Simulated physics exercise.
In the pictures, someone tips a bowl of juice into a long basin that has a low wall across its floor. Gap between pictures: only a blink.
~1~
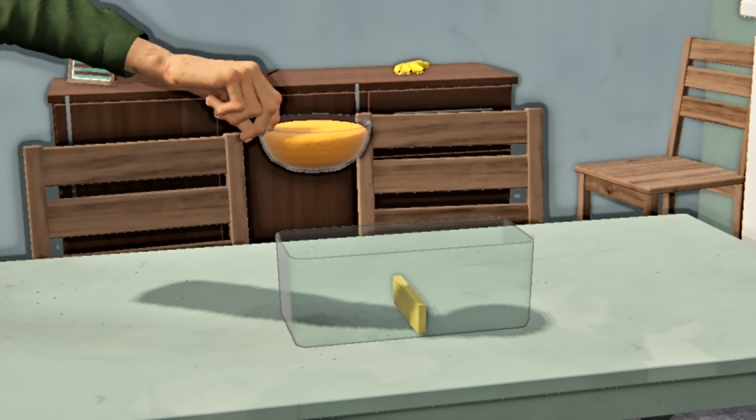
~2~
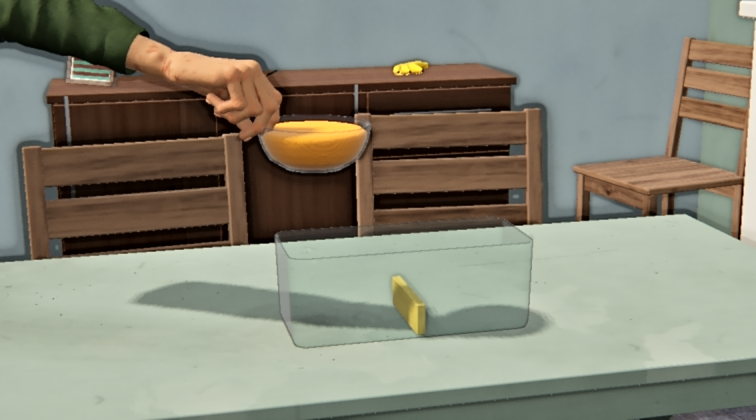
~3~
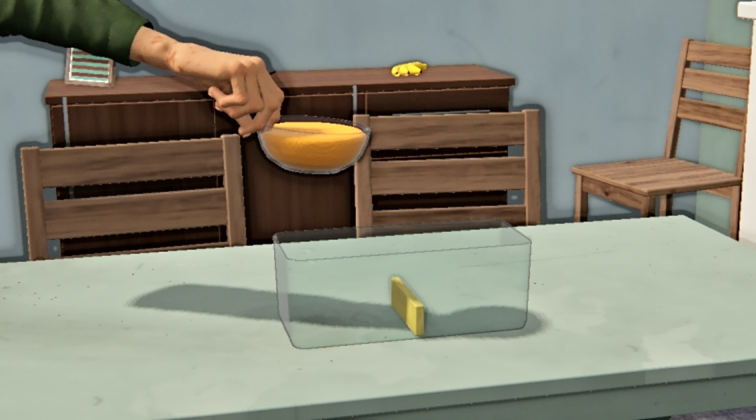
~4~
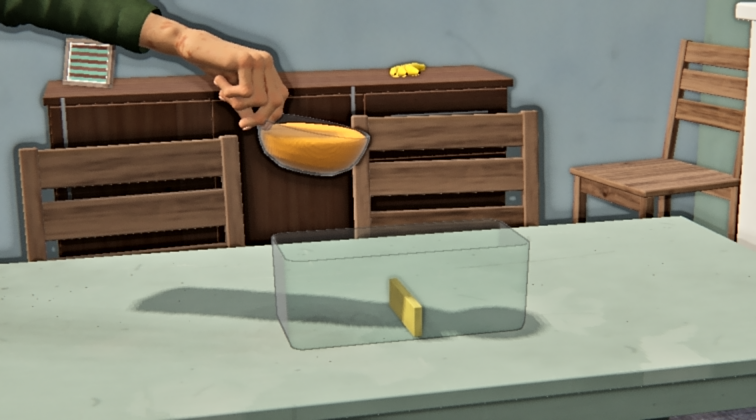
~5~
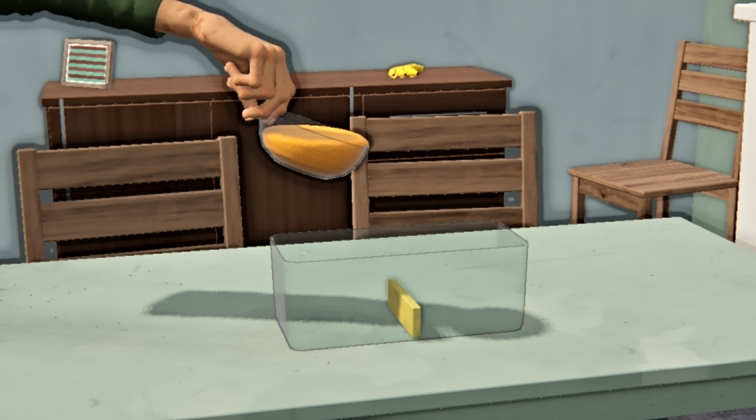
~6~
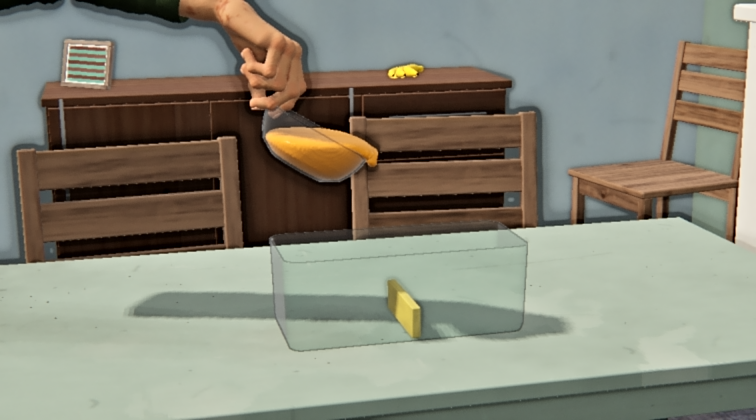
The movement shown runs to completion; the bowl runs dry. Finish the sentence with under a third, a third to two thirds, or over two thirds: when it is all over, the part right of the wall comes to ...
When it is all over, the part right of the wall comes to a third to two thirds.
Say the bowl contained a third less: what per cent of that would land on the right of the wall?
Near 35 in a hundred.
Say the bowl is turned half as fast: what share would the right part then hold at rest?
Roughly 65 in a hundred.
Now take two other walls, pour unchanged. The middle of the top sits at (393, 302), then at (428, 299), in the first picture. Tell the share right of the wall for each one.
It works out to around 70 per cent for the first and around 25 per cent for the second.
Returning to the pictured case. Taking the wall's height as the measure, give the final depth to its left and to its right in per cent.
The left reaches some 30 %, the right about 30 %.
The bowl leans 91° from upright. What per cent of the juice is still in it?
It works out to close to 10 percent.
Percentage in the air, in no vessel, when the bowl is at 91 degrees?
About 35 %.
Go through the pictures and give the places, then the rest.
The first frame shows tilt 0°; pouring edge (369, 122); surface from (261, 132) to (366, 127); the long basin's rim runs from (283, 247) to (519, 230); the wall's top is at (409, 291).
The second frame shows tilt 1°; pouring edge (368, 124); surface from (260, 132) to (365, 128).
The third frame shows tilt 6°; pouring edge (368, 129); surface from (260, 131) to (364, 131).
The fourth frame shows tilt 12°; pouring edge (367, 136); surface from (260, 131) to (364, 134).
The fifth frame shows tilt 21°; pouring edge (366, 146); surface from (262, 132) to (364, 140); 2 per cent is over the edge.
The sixth frame shows tilt 32°; pouring edge (365, 157); surface from (265, 135) to (356, 145); 10 per cent is over the edge.
A moment on, the bowl is tipped on its side and 9 per cent is still to pour, 18 is left of the wall and 40 right of it.
Next, the bowl is tipped right over and 0 per cent is still to pour, 44 is left of the wall and 53 right of it.
Then the bowl is tipped right over and 0 per cent is still to pour, 47 is left of the wall and 52 right of it.
Later the bowl is tipped right over and 0 per cent is still to pour, 47 is left of the wall and 52 right of it.
In the end 47 per cent lies left of the wall, 52 right of it and 1 outside.
